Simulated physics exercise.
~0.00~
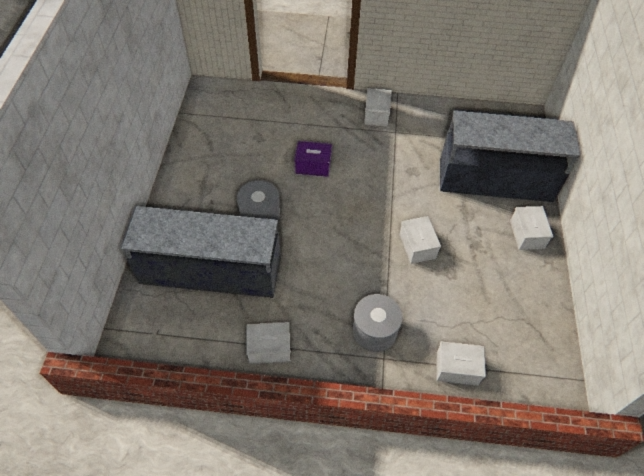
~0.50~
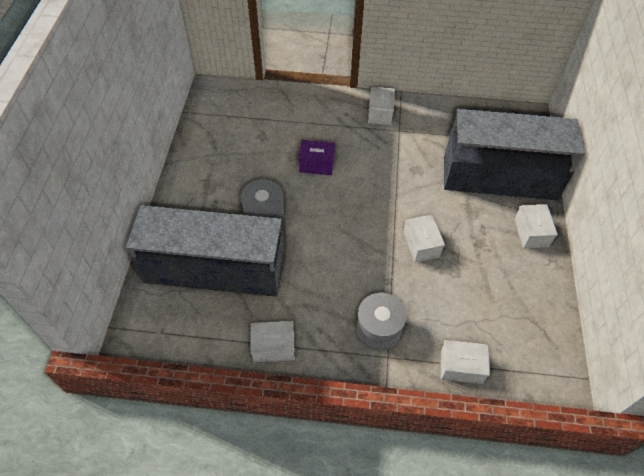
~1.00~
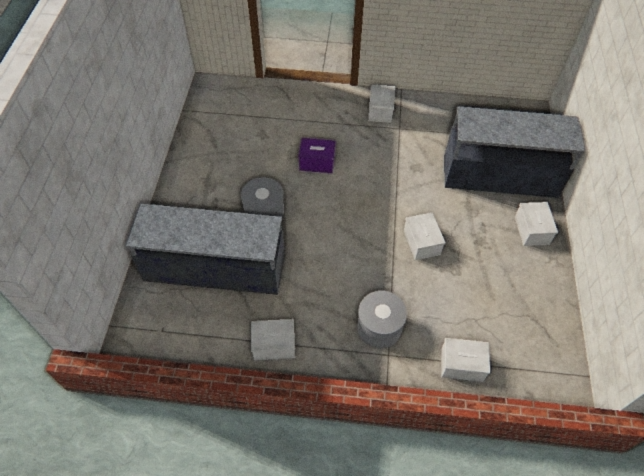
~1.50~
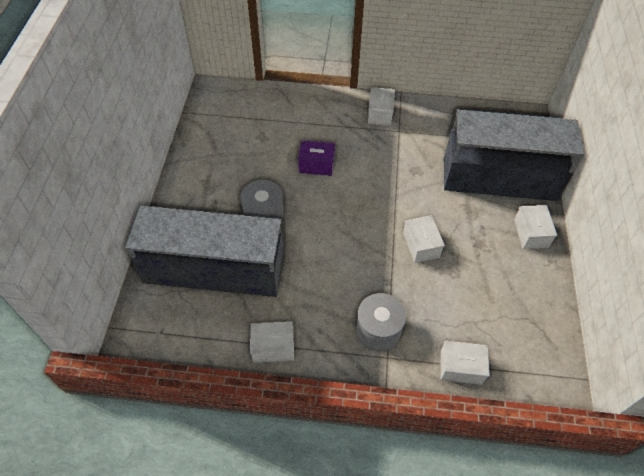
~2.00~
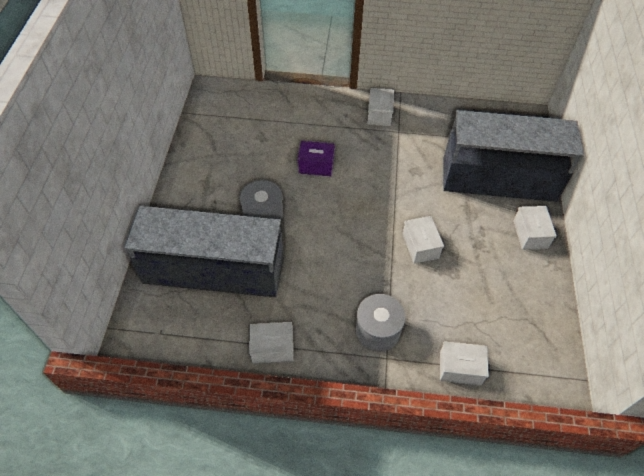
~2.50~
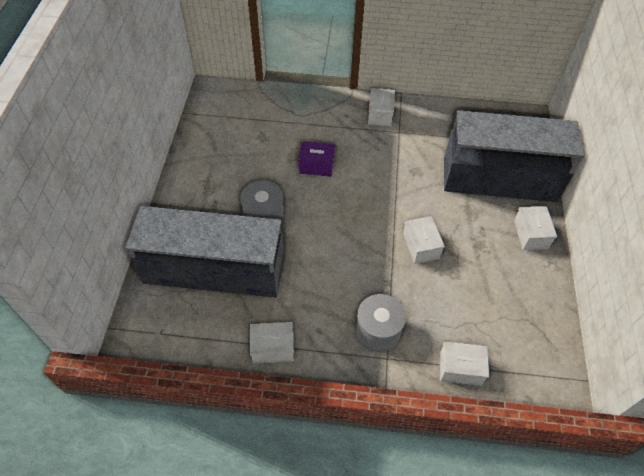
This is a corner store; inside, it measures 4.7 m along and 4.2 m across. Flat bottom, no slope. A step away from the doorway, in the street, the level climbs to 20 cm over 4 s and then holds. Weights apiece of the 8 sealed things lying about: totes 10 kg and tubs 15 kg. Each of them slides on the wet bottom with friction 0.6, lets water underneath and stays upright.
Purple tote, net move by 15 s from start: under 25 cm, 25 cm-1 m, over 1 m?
Over 1 m.
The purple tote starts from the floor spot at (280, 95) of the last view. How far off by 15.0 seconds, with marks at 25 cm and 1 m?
Here it goes just a bit.
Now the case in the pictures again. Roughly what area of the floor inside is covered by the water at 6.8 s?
Around 13 m2 of it.
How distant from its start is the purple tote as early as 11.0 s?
I'd put it at around 200 cm.
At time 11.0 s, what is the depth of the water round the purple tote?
Close to 7 centimetres.
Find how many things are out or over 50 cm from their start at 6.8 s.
The count is 1.
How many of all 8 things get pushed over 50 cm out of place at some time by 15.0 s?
That comes to 7.
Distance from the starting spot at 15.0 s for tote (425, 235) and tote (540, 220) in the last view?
They sit 80 cm and 80 cm away, in the order given.
After 3.5 s the purple tote is near (317, 152), 0.0 m from its start, aground; 0 afloat.
After 6.8 s the purple tote is near (340, 233), 1.2 m from its start, aground; 0 afloat.
After 11.0 s the purple tote is near (381, 292), 1.9 m from its start, aground; 1 afloat.
After 15.0 s the purple tote is near (278, 348), 2.5 m from its start, afloat; 6 afloat.
